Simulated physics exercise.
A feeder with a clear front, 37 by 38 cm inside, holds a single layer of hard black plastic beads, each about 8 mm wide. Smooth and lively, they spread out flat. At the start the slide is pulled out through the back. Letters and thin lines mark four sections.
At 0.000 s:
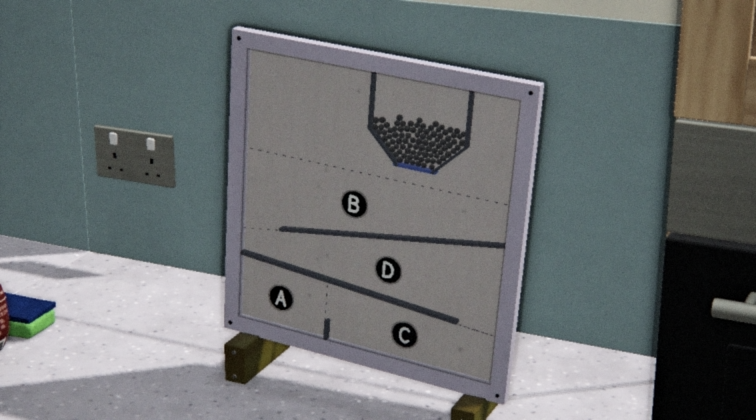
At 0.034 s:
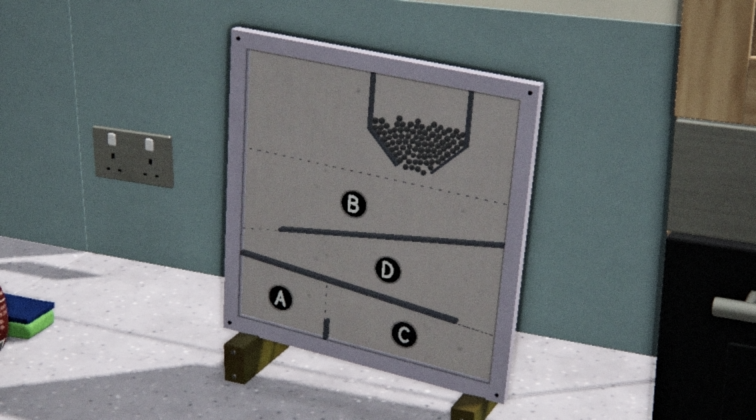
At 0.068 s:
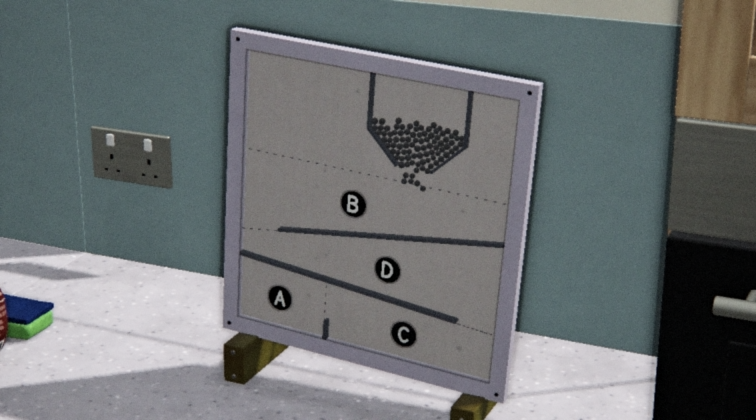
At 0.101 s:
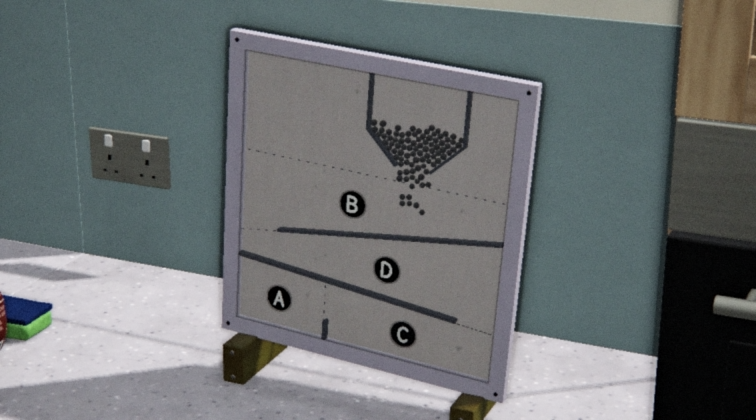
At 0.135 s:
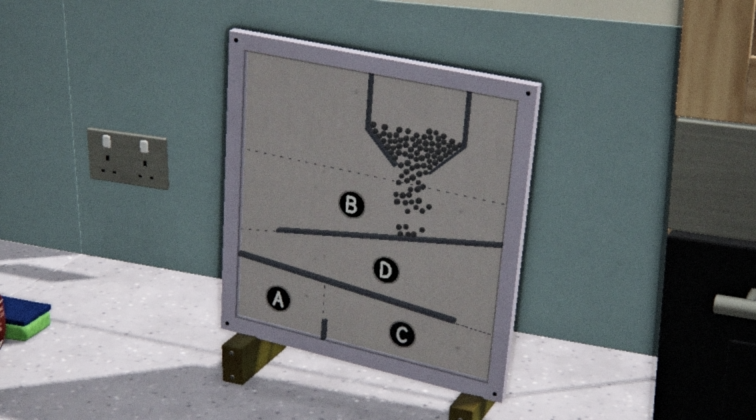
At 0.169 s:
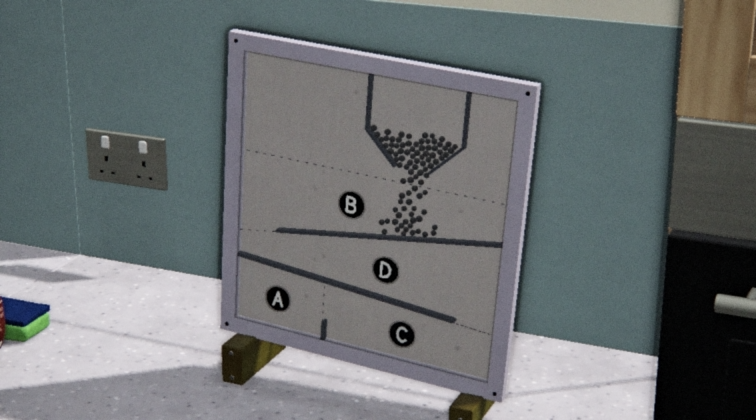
Small dark beads dropping from a funnel inside an upright framed panel on a kitchen worktop, landing and scattering along a bar below.
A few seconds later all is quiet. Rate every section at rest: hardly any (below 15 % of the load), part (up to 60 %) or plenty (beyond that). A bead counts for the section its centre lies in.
A hardly any, B hardly any, C plenty, D hardly any.
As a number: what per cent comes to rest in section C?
Some 100 per cent.
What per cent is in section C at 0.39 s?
Roughly 0 per cent.
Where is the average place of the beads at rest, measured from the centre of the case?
About 12 cm right and 17 cm below.
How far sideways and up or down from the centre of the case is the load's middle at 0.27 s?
About 5 cm right and 3 cm above.
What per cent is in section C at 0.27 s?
Some 0 per cent.
After 0.27 s, the beads' middle is 5 cm right of and 3 cm above the centre; B 65 %.
After 0.39 s, the beads' middle is 4 cm right of and level with the centre; B 95 %.
After 0.62 s, the beads' middle is 1 cm right of and 2 cm below the centre; B 85 %, D 15 %.
At rest by 5.4 s, A 0 %, B 0 %, C 100 %, D 0 %.
